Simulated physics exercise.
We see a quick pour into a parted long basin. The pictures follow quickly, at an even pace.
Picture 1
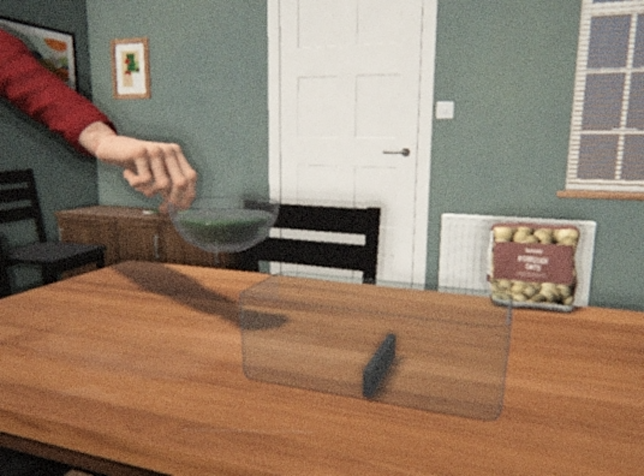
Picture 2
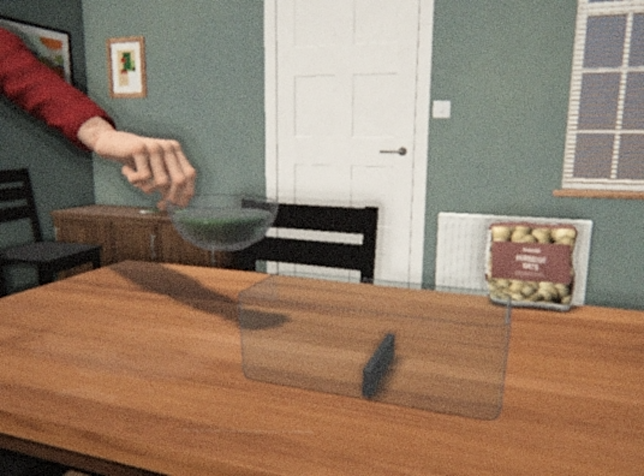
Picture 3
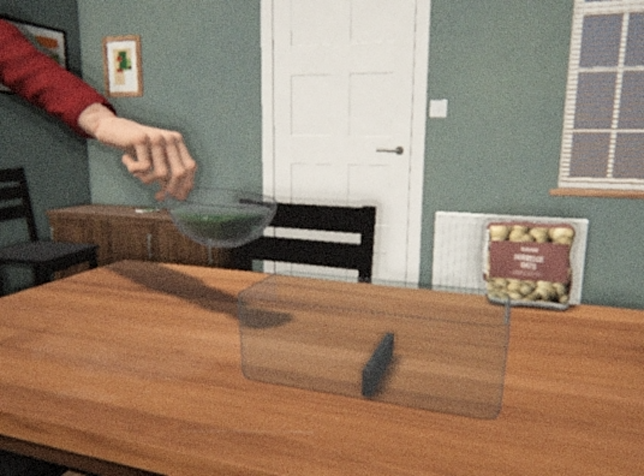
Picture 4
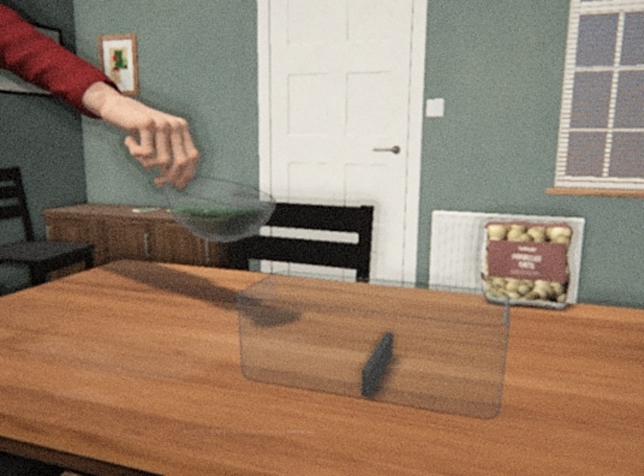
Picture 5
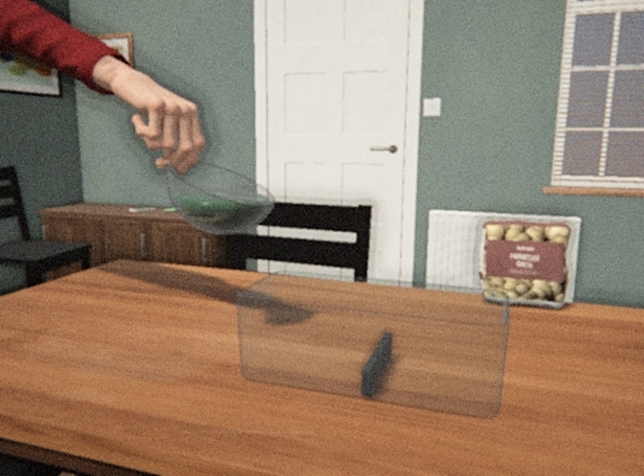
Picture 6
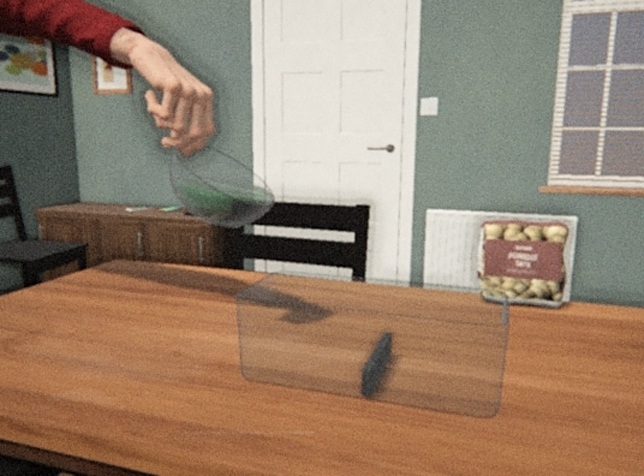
A hand tilts a clear glass bowl of green liquid rightward above a wooden table.
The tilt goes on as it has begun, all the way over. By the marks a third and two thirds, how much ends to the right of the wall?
It comes to less than a third.
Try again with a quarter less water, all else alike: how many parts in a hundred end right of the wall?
Close to 10 per cent.
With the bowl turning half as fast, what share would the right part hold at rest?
It comes to 10 per cent or so.
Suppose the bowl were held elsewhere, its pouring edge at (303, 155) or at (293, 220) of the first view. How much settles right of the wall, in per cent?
Roughly 60 per cent, and 25 per cent.
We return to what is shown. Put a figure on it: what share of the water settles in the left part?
Roughly 80 in a hundred.
A moment on, the bowl is tipped on its side and 22 per cent is still to pour, 9 is left of the wall and 0 right of it.
Next, the bowl is tipped on its side and 0 per cent is still to pour, 86 is left of the wall and 5 right of it.
Then the bowl is tipped on its side and 0 per cent is still to pour, 79 is left of the wall and 9 right of it.
Later the bowl is tipped on its side and 0 per cent is still to pour, 82 is left of the wall and 11 right of it.
At rest 82 per cent lies left of the wall, 11 right of it and 7 outside.
